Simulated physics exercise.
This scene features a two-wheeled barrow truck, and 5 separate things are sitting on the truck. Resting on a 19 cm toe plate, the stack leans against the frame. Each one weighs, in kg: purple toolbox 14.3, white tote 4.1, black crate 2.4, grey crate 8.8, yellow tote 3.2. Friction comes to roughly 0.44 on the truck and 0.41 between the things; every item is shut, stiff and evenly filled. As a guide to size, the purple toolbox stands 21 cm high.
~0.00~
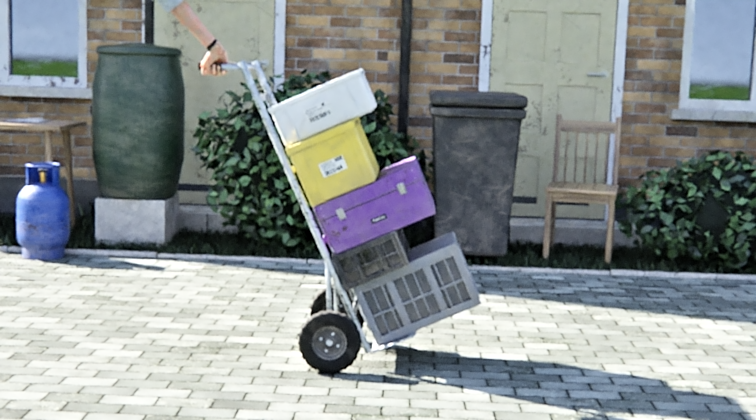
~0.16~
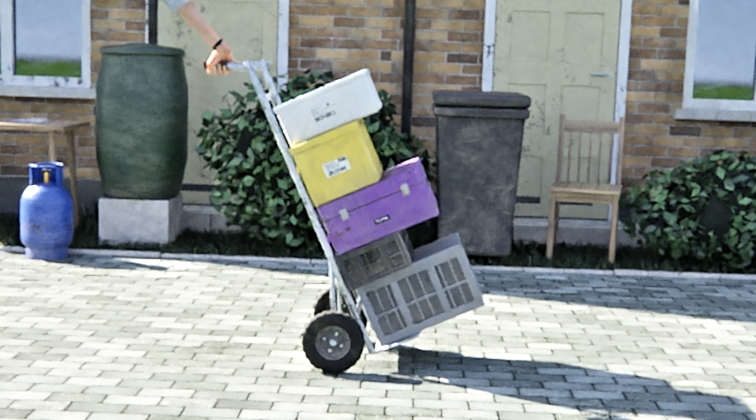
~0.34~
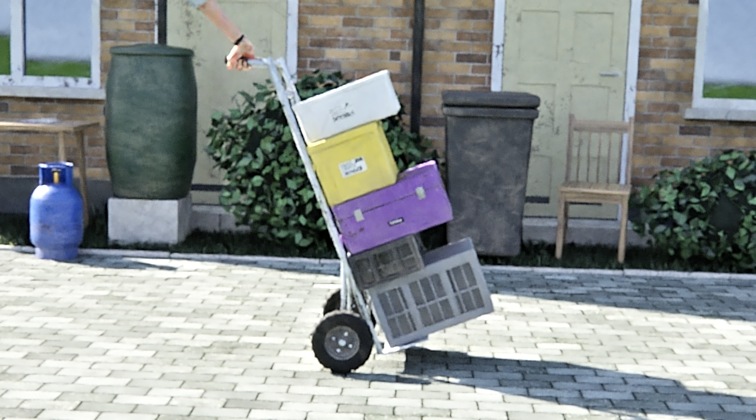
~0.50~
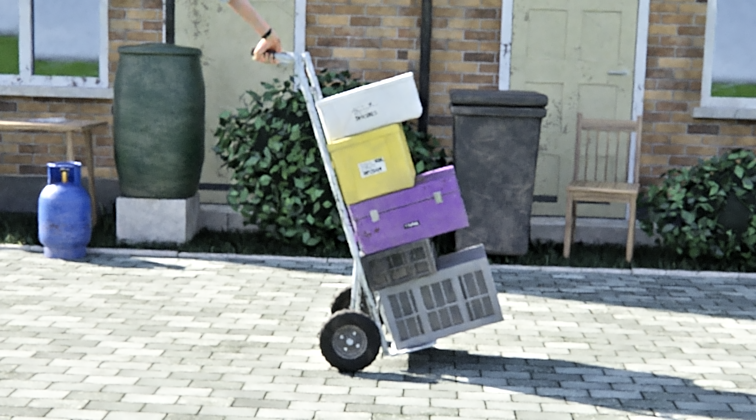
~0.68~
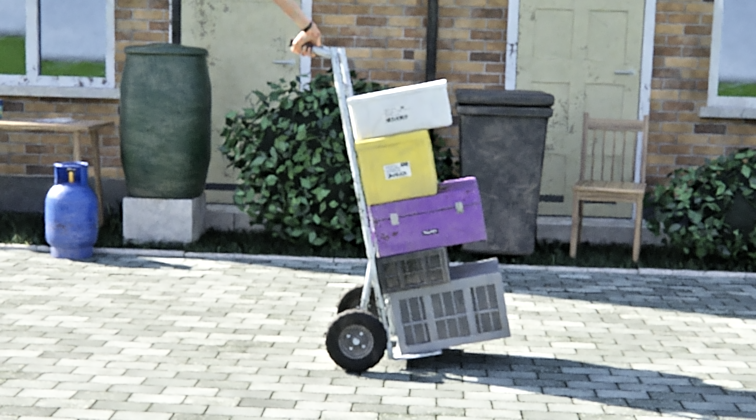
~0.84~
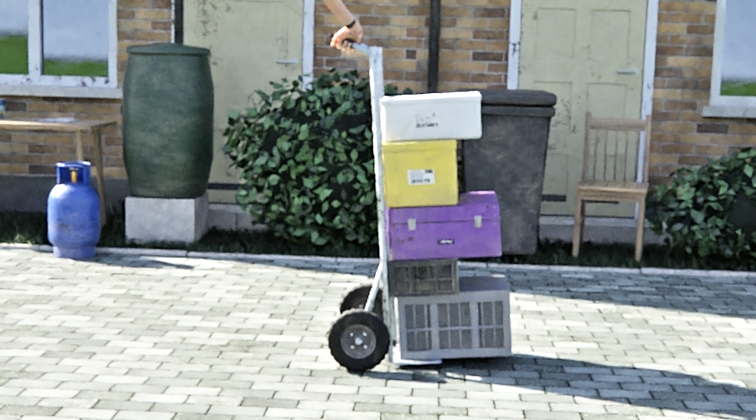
We see a hand gripping the handle of a tilted two-wheeled hand truck stacked with grey and black crates, a purple toolbox, and yellow and white totes, then swinging it rightward until the stack stands nearly upright on the paving.
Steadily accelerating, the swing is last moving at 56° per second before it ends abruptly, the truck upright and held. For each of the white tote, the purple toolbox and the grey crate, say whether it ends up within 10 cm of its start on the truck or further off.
The white tote ends further off, the purple toolbox ends further off, the grey crate stays within.
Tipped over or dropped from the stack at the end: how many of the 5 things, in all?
My answer is 4.
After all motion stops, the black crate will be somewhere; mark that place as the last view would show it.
Roughly at (485, 262) in the last picture.
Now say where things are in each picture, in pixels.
The first picture shows truck 25° back; white tote (325, 108); purple toolbox (377, 204); grey crate (416, 287).
The second picture shows truck 25° back; black crate (376, 253); yellow tote (339, 160).
The third picture shows truck 22° back; black crate (388, 254); yellow tote (355, 161).
The fourth picture shows truck 18° back; black crate (400, 256); yellow tote (374, 161).
The fifth picture shows truck 12° back; black crate (414, 262); yellow tote (398, 164).
The sixth picture shows truck 5° back; white tote (432, 117); purple toolbox (445, 225); grey crate (454, 316).
By 1.24 s, truck upright; white tote rocked 20° off its seat near (513, 131); purple toolbox rocked 20° off its seat near (478, 234); yellow tote rocked 20° off its seat.
By 1.64 s, truck upright; purple toolbox, white tote and yellow tote now dropped from the stack; black crate rocked 60° off its seat.
By 1.94 s, truck upright; black crate on its side.
When it is over (3.1 s), dropped from the stack, purple toolbox, white tote and yellow tote; lying over on the truck, black crate; the last one within 10 cm of the start. In the last view, purple toolbox near (612, 308).
